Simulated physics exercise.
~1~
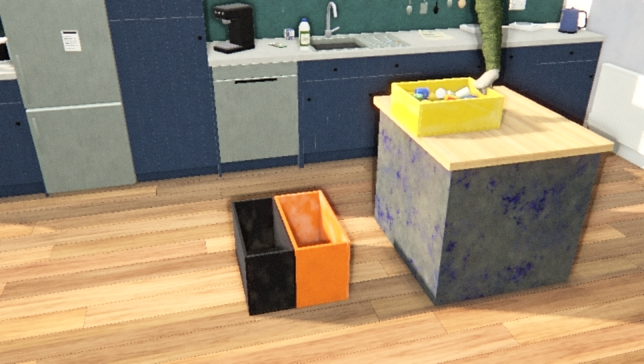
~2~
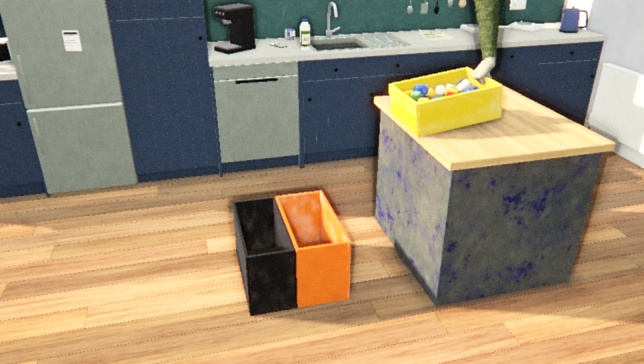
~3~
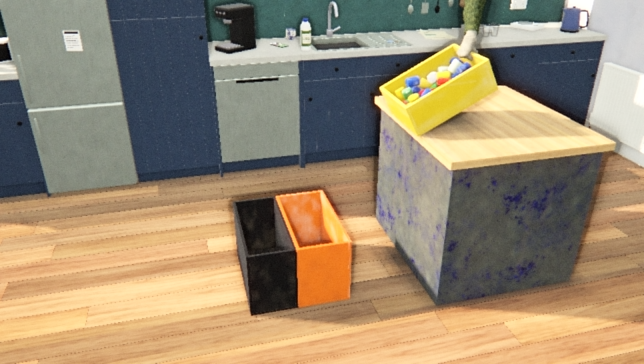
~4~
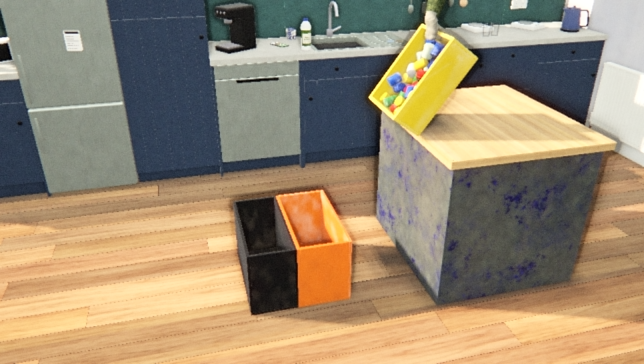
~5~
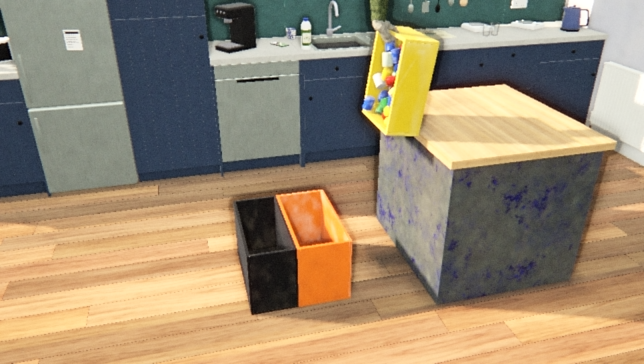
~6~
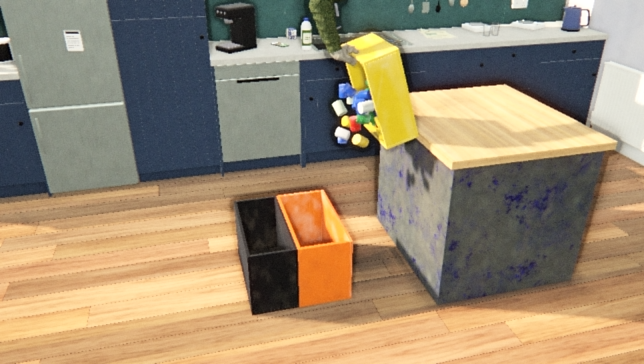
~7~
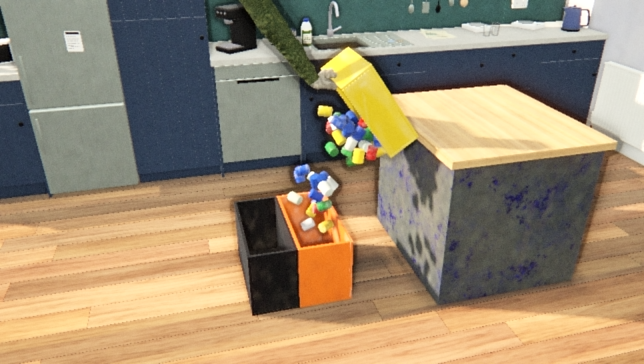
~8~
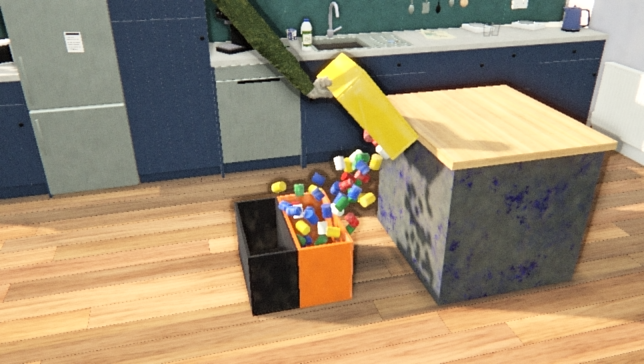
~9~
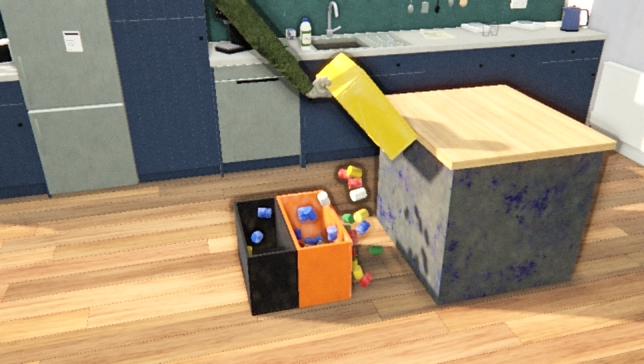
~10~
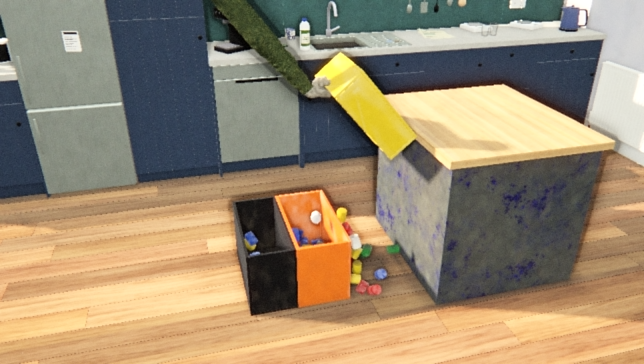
A dark green arm grips a yellow tote full of small colourful jars on the wooden top of a mottled grey bench, in a kitchen with blue cabinets viewed from slightly above by a gently swaying camera. An orange tub and a black tub stand side by side on the wood floor to the left. The arm tips the tote leftward over the bench edge until it points steeply downward. The jars tumble out in a stream toward the orange tub. Some land inside it, a few reach the black tub, and others scatter on the floor beside the bench while the tote stays tilted.
